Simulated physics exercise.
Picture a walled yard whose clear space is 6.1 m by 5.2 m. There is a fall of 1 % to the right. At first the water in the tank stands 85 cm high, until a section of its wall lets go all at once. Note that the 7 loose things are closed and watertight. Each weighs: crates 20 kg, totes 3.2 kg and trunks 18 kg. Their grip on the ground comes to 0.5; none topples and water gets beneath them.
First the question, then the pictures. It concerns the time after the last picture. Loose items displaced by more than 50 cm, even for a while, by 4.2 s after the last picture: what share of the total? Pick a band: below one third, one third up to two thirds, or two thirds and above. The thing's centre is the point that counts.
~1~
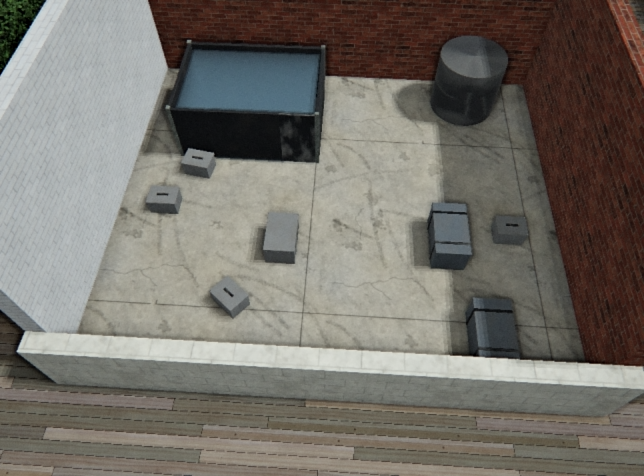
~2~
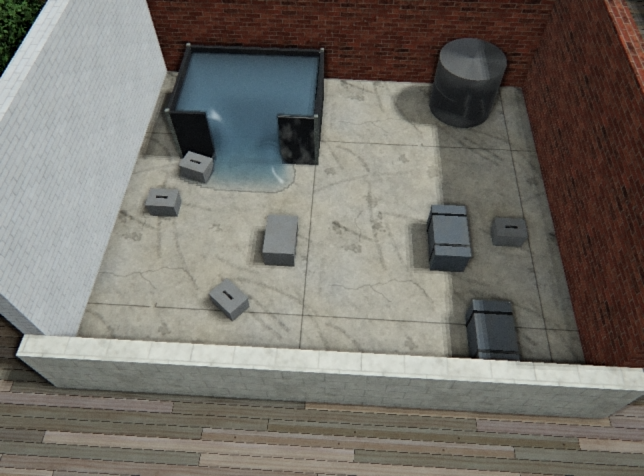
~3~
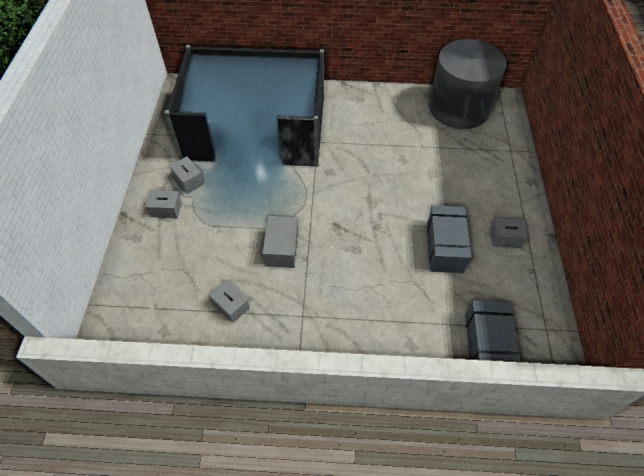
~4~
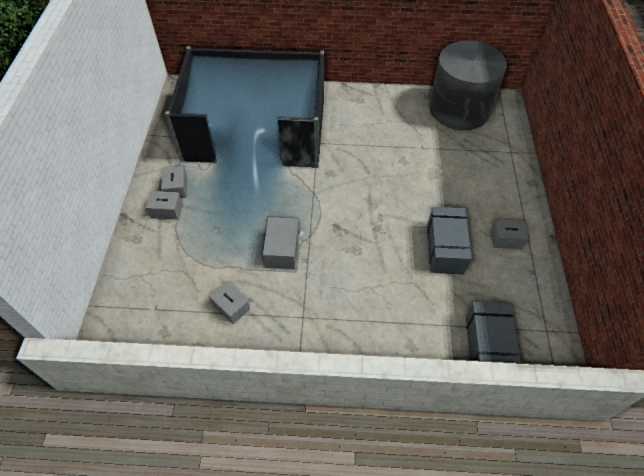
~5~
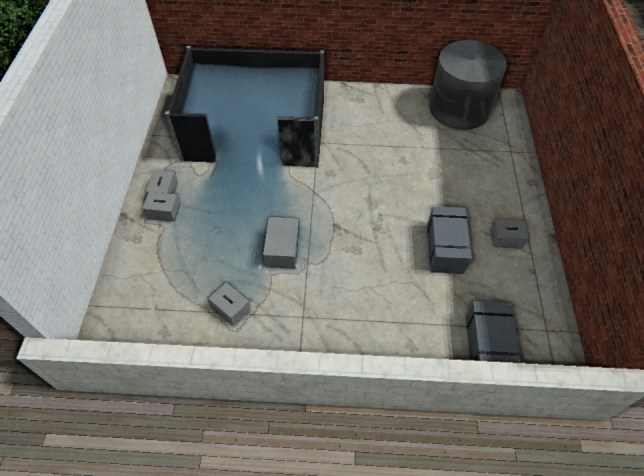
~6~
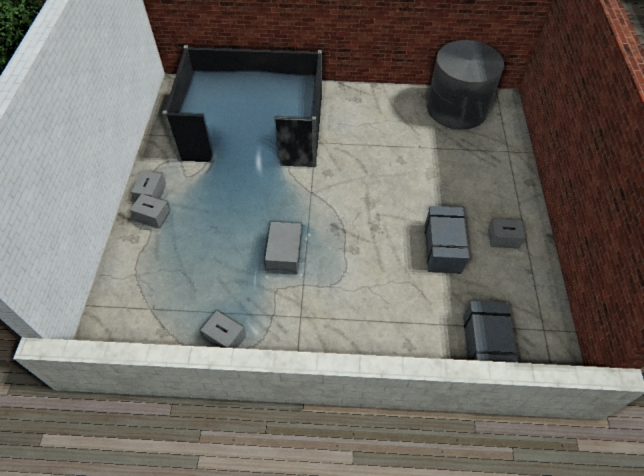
The share is two thirds and above.
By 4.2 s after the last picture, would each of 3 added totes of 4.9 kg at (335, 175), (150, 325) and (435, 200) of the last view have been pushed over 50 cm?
Taking them one by one: It stays within, then it goes beyond, then it stays within.
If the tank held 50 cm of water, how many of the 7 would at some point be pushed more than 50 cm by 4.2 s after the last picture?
It would come to 4 of them.
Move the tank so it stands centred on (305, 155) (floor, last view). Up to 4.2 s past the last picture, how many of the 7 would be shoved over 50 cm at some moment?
Then the count would be 6.
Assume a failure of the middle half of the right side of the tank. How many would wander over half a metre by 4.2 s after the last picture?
The answer would then be 3.
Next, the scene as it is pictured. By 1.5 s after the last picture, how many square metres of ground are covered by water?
Roughly 17 m2.
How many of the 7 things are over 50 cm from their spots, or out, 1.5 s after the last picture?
My count gives 5.
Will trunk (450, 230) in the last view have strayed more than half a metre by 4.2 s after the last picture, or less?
Well, that one comes out inside the limit.
Then, 0.4 s after the last picture 4 of 7 are over 50 cm from their spots; 1 afloat.
Then, 1.5 s after the last picture 5 of 7 are over 50 cm from their spots; 2 afloat.
Then, 2.8 s after the last picture 5 of 7 are over 50 cm from their spots; 4 afloat.
Then, 4.2 s after the last picture 6 of 7 are over 50 cm from their spots, and 6 have been at some point; 5 afloat.
